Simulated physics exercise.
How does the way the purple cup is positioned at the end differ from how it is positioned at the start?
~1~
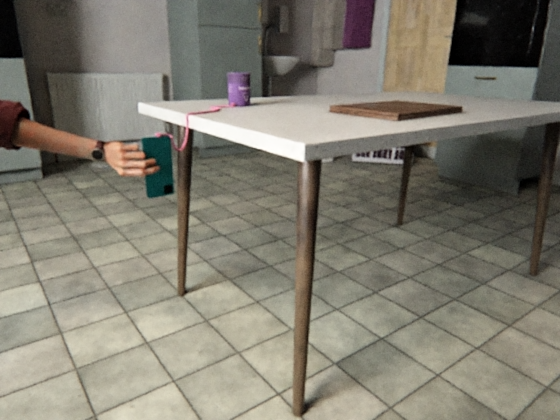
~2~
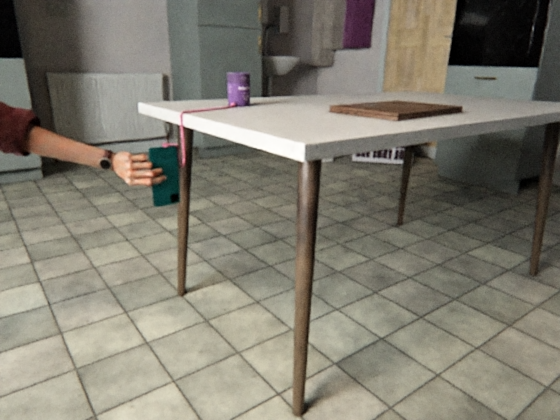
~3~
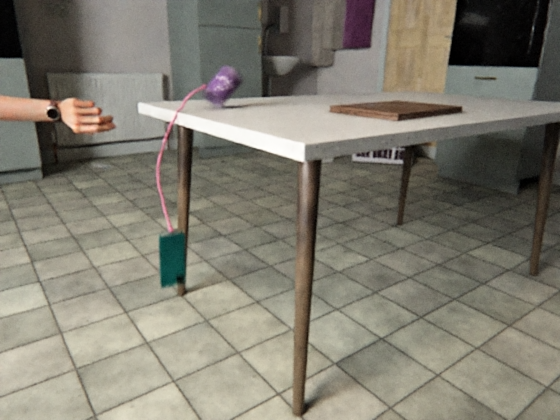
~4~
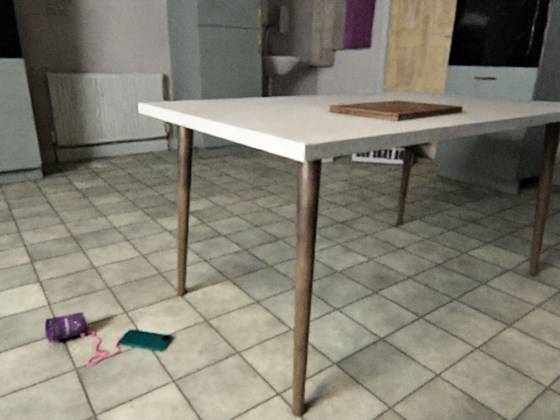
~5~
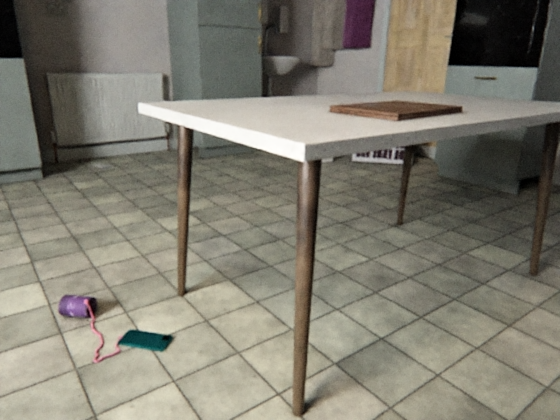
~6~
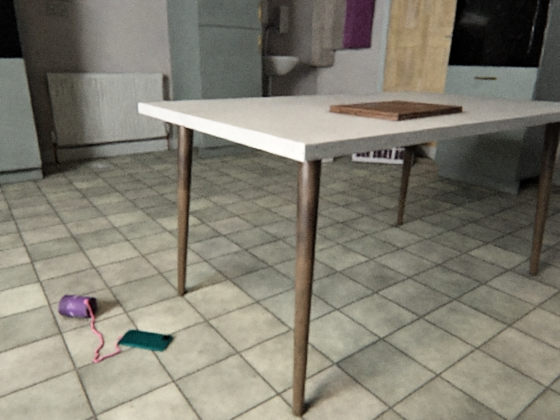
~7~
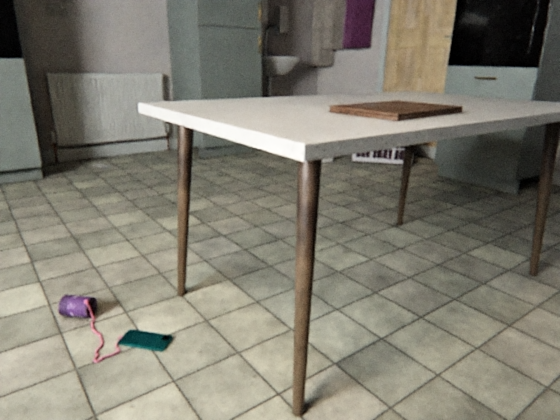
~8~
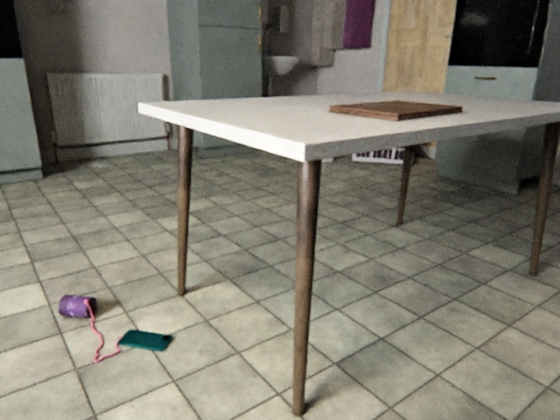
At the start the purple cup stands upright on the table, but at the end it lies on its side on the floor.
A turquoise phone is held by a hand beside the left end of a white table, with a pink string running from it up to a purple cup standing on the tabletop. The hand lowers the phone slightly, then lets go and draws back to the left. The phone drops, pulling the string after it, and the cup tips over at the table's edge. Both land on the tiled floor, where the cup shifts a little farther from the viewer. They end lying still, joined by the string, while a flat brown object stays put on the table.
